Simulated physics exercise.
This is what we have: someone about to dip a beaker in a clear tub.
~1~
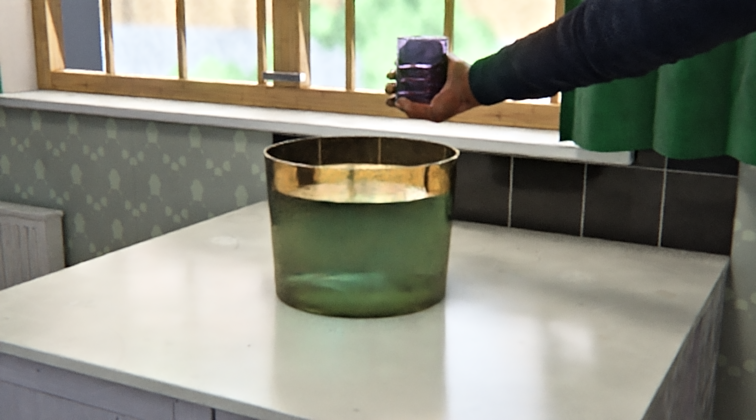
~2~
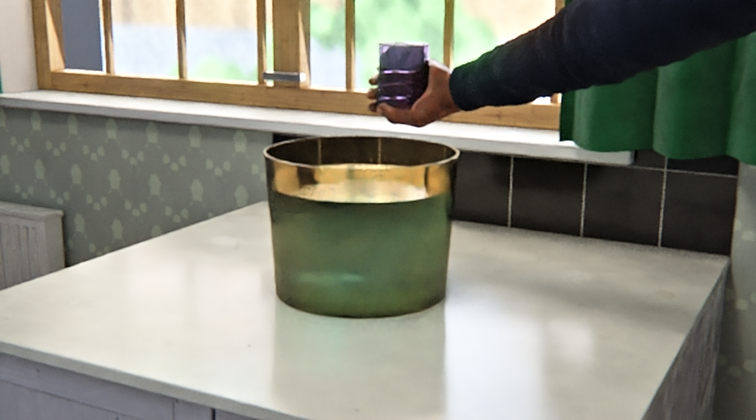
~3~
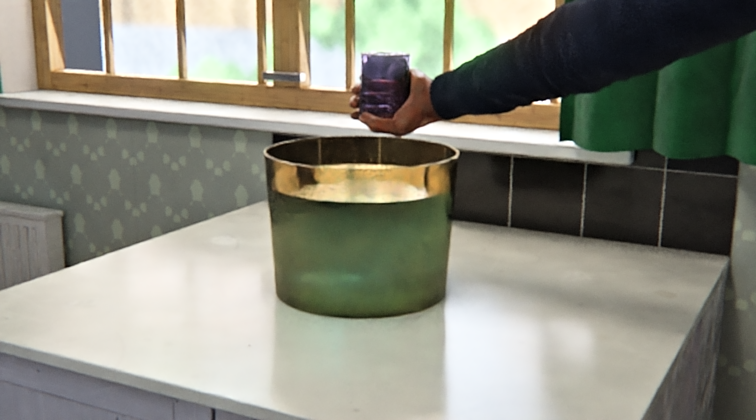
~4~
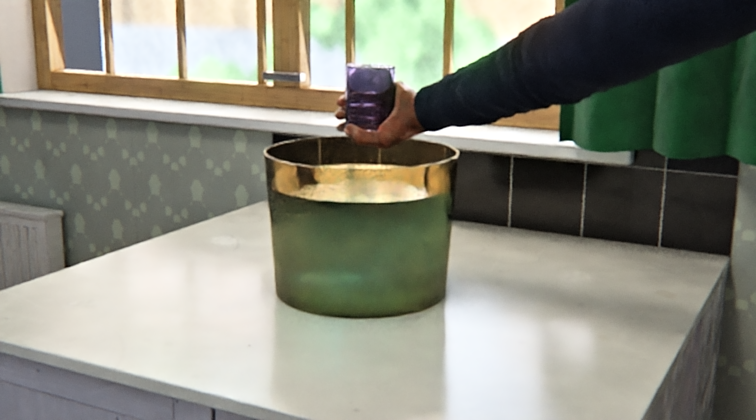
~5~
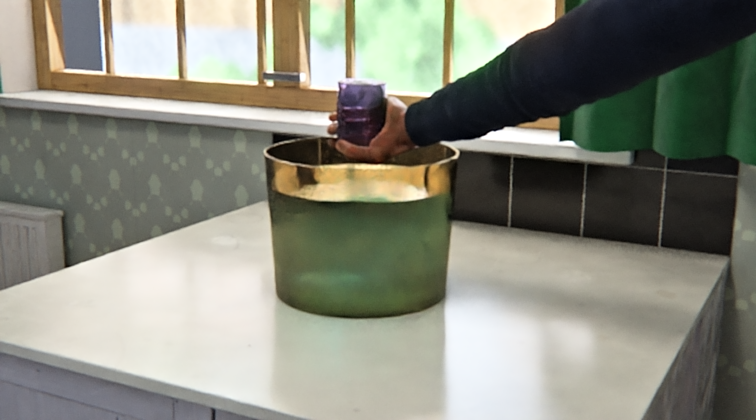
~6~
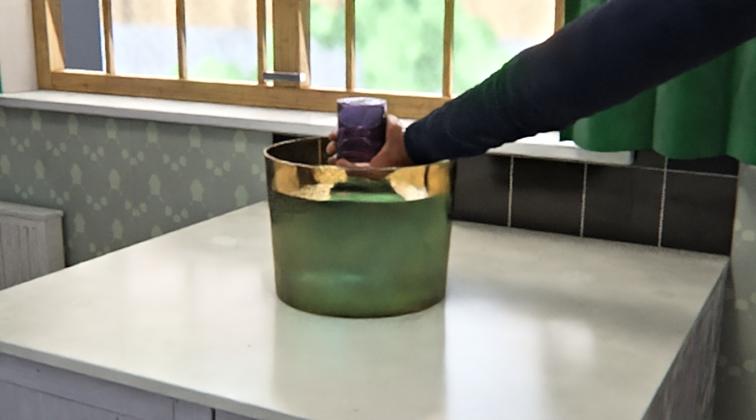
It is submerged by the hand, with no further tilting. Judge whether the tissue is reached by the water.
The tissue is not reached.
Next, the beaker enters the water.
After that, air is trapped inside and holds the level down.
Finally, the beaker is under, still full of air, and the tissue is dry.
